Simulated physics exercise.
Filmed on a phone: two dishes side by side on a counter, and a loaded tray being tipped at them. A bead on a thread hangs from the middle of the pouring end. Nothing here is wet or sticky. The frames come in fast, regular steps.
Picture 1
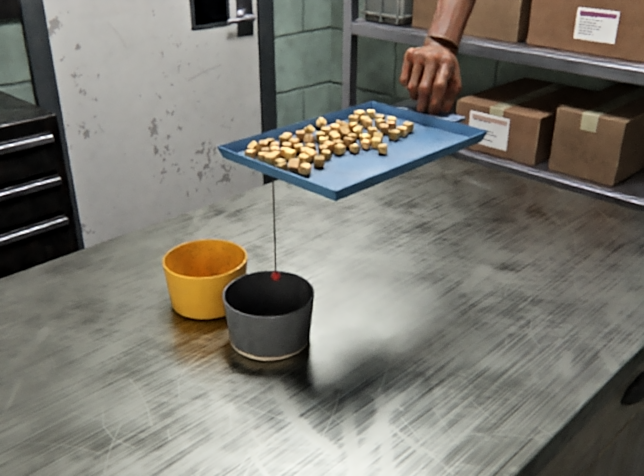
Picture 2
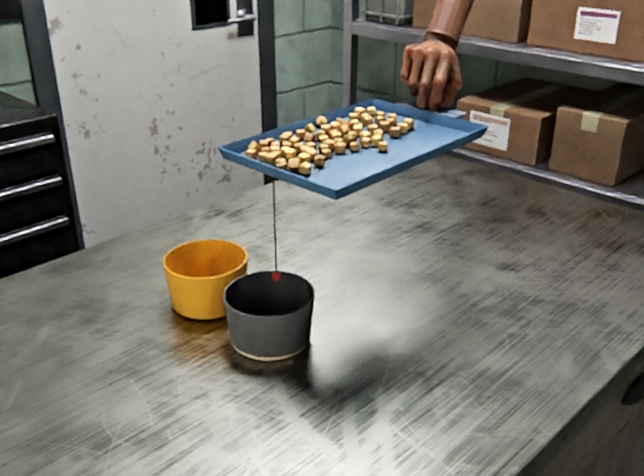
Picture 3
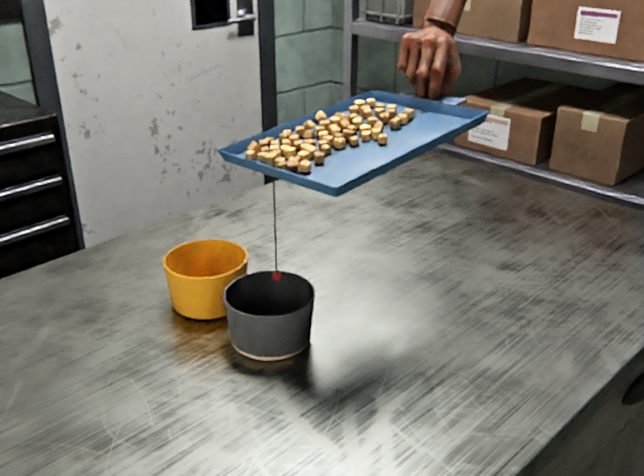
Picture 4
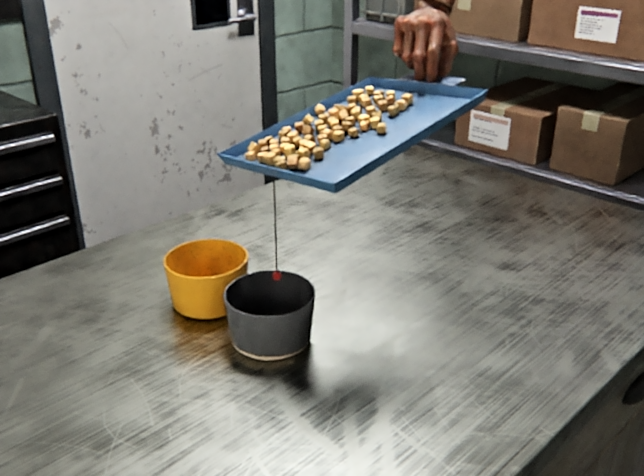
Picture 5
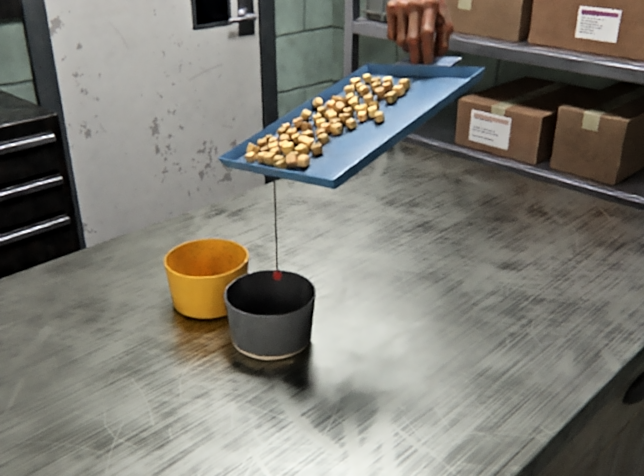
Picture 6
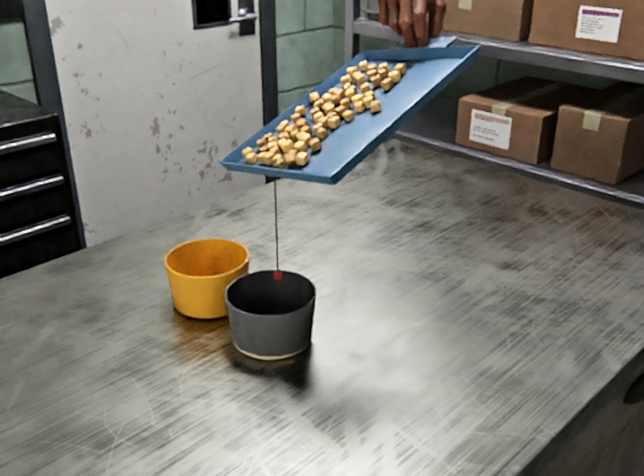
In this clip, a hand holds a blue tray of small wooden cubes above a yellow dish and a dark gray dish on a metal counter, then raises the far end, steadily tilting the tray down toward the left.
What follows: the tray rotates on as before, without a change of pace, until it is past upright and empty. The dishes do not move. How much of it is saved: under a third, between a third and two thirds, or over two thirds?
They take over two thirds between them.
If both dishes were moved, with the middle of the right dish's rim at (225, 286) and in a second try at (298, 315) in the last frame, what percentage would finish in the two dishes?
Roughly 50 per cent, and 50 per cent.
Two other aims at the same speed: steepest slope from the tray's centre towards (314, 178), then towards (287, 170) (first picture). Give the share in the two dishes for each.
In turn 20 and 30 in a hundred.
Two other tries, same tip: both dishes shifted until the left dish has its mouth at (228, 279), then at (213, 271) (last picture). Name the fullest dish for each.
At the first place the dish on the left, at the second left.
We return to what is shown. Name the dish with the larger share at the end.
Fuller: The left dish.
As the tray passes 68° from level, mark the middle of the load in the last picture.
Around (263, 131).
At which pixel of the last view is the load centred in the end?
At about (214, 295).
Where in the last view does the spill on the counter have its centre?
Near (213, 318).
Soon, tray tipped steeply; nearly all on the tray; a stray few in the air.
A while on, tray tipped past a quarter turn; nearly all on the tray; a small part in the left dish; a stray few outside both; a small part in the air.
Towards the end, tray tipped past a quarter turn; a small part in the right dish; about two thirds in the left dish; about a quarter outside both.
Finally, tray tipped past a quarter turn; a small part in the right dish; about two thirds in the left dish; about a quarter outside both.
